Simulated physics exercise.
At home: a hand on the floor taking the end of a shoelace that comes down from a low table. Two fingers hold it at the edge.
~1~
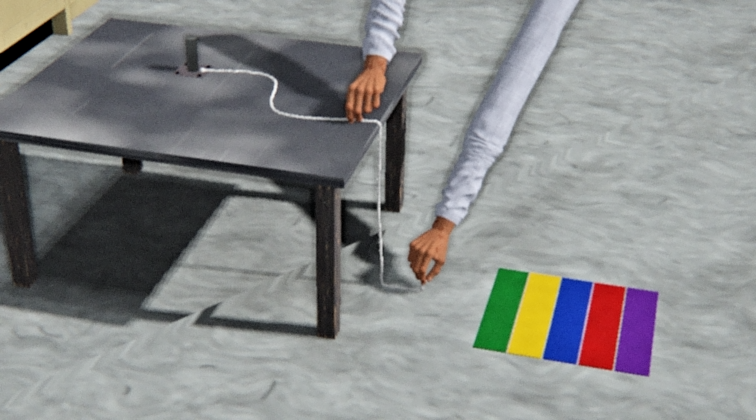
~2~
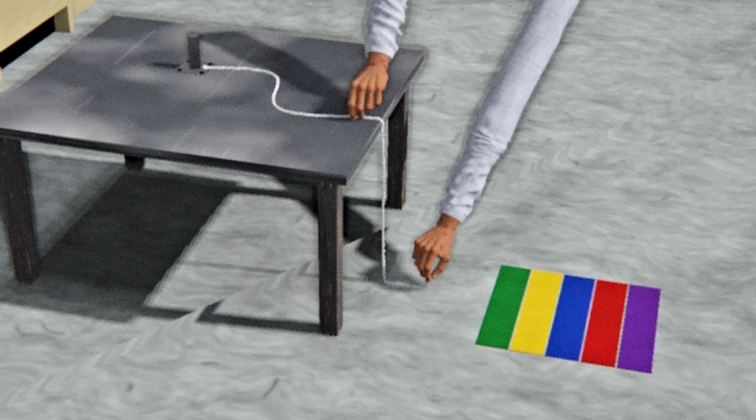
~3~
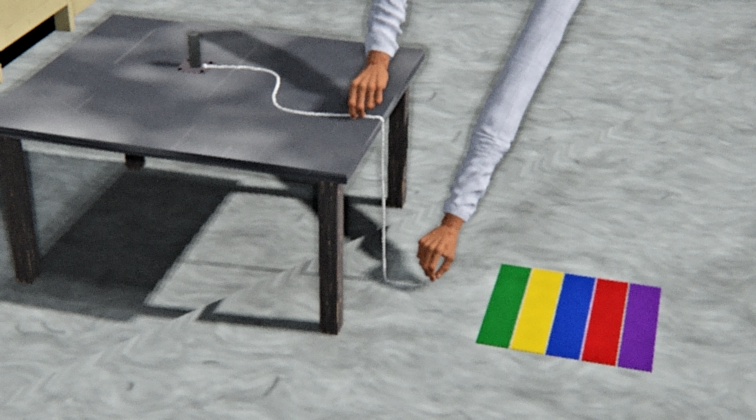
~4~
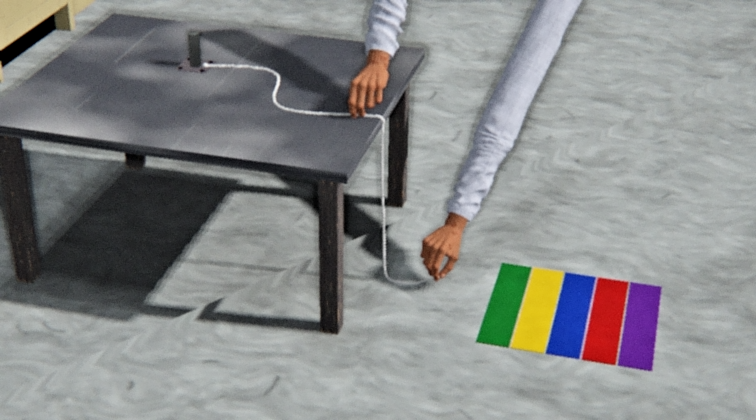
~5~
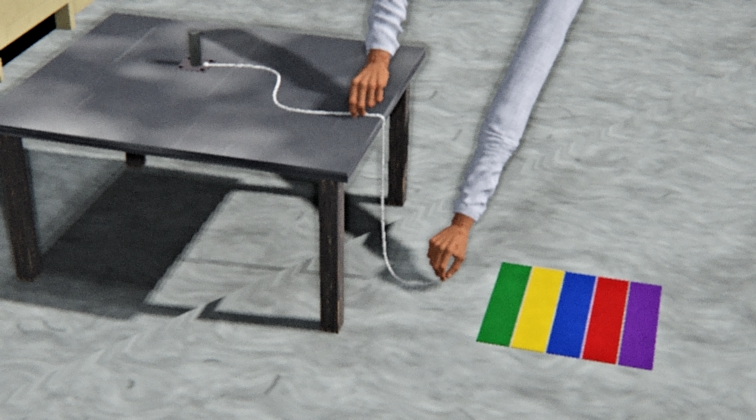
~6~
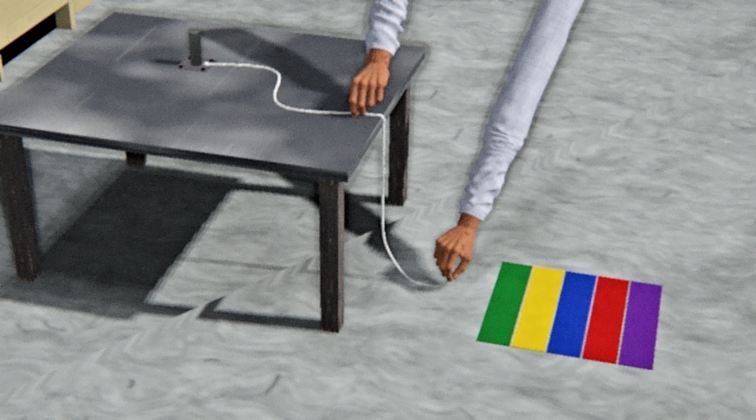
The clip shows a white shoelace running across a dark low table and down to the floor, one hand pressing it near the edge while another slowly draws its end slightly right, beside green, yellow, blue, red and purple stripes.
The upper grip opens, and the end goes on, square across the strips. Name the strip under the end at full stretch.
It gets as far as the red strip.
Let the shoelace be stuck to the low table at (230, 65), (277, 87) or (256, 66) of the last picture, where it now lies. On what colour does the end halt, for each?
Try by try: Red; blue; red.
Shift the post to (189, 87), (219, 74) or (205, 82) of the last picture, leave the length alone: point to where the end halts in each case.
Near (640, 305), (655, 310) and (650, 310).
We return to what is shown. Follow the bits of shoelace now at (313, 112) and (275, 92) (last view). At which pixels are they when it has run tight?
The first at (375, 106), the second at (314, 91).
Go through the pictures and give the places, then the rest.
The first frame shows end (426, 280); green (494, 334); yellow (528, 340); blue (563, 346); red (598, 351); purple (634, 357).
The second frame shows end (430, 278); shoelace through (237, 69) (277, 88) (307, 115) (382, 127) (383, 199) (383, 267).
The third frame shows end (435, 277).
The fourth frame shows end (439, 277); shoelace through (237, 67) (278, 86) (307, 113) (383, 125) (382, 197) (384, 264).
The fifth frame shows end (445, 277).
The sixth frame shows end (452, 277); shoelace through (238, 65) (278, 84) (308, 112) (383, 124) (383, 196) (395, 262).
A little later, end near (551, 293); over yellow.
Next, end near (589, 299); over blue.
When it is tight, end near (613, 302); over red. The red one.
